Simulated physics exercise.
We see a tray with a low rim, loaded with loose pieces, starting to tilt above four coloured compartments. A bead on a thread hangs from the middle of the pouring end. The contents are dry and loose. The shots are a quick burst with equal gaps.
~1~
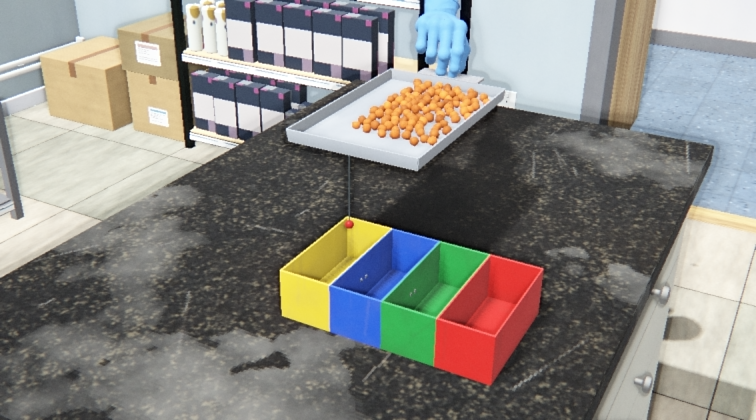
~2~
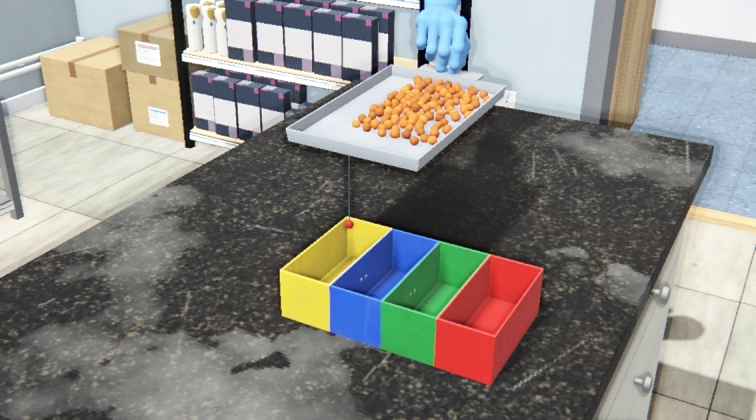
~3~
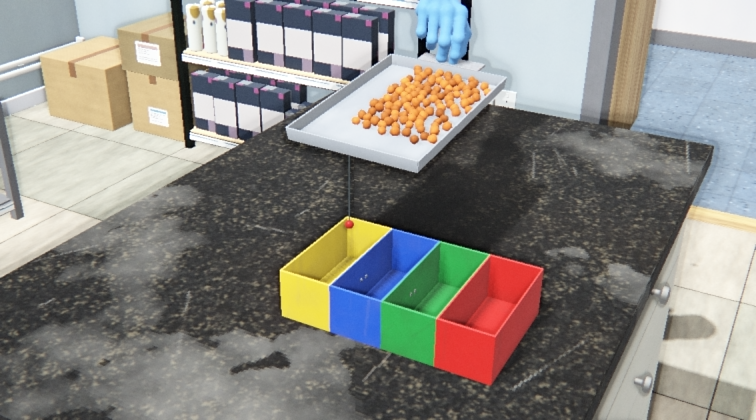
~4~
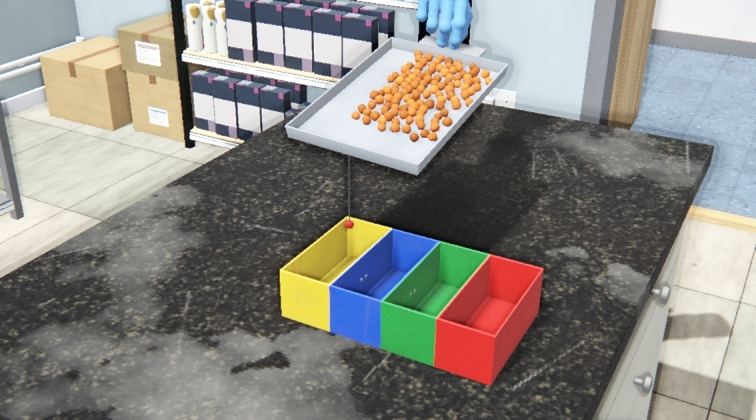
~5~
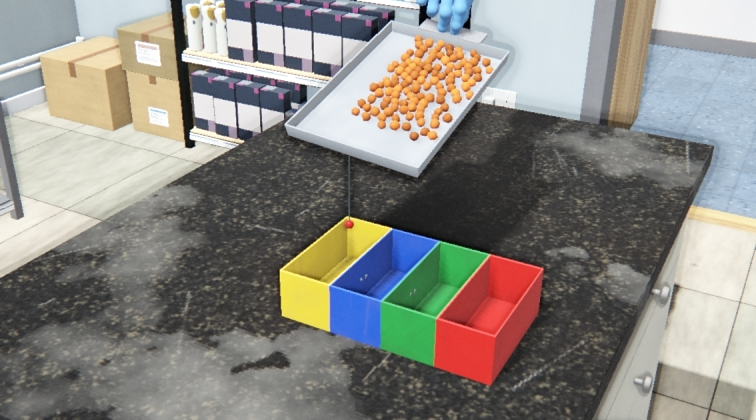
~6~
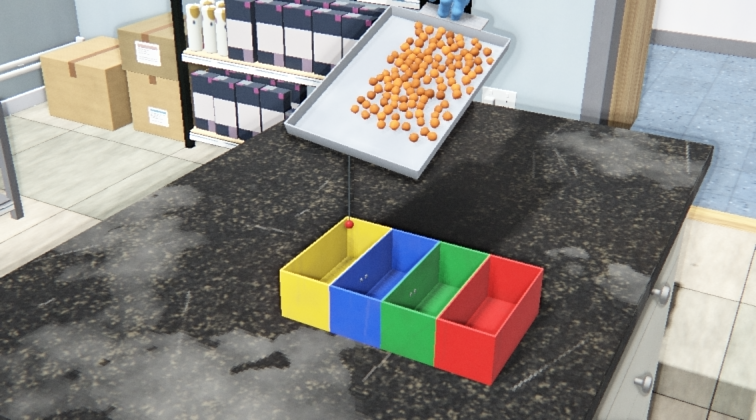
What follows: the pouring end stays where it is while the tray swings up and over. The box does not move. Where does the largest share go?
Most goes to the blue cell.
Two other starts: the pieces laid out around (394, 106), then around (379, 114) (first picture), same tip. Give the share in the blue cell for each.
Near 60 % and 60 %.
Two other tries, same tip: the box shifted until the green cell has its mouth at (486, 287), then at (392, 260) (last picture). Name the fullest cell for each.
At the first place yellow, at the second the green one.
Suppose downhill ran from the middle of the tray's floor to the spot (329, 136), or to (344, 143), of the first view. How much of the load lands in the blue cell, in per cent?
The first gives 0 %, the second 10 %.
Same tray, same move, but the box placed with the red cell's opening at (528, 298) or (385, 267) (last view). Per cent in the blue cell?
Near 50 % and 0 %.
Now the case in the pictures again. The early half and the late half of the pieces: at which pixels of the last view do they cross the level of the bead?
First near (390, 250), later near (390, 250).
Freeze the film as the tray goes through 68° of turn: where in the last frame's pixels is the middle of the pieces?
Roughly at (399, 135).
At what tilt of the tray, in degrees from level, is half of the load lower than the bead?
Roughly 115°.
Just after the last frame, tray tipped steeply; the larger part on the tray; about a tenth in the blue cell; just a few in the green cell; just a few in the yellow cell; about a tenth falling or outside the box.
A moment on, tray tipped past a quarter turn; the larger part on the tray; about a tenth in the blue cell; about a tenth in the yellow cell; just a few in the green cell; about a tenth falling or outside the box.
Further on, tray tipped past a quarter turn; roughly half in the blue cell; roughly a quarter in the yellow cell; roughly a quarter in the green cell; just a few falling or outside the box.
When it is over, tray tipped past a quarter turn; roughly half in the blue cell; roughly a quarter in the yellow cell; roughly a quarter in the green cell; not one in the red cell; just a few outside the box.
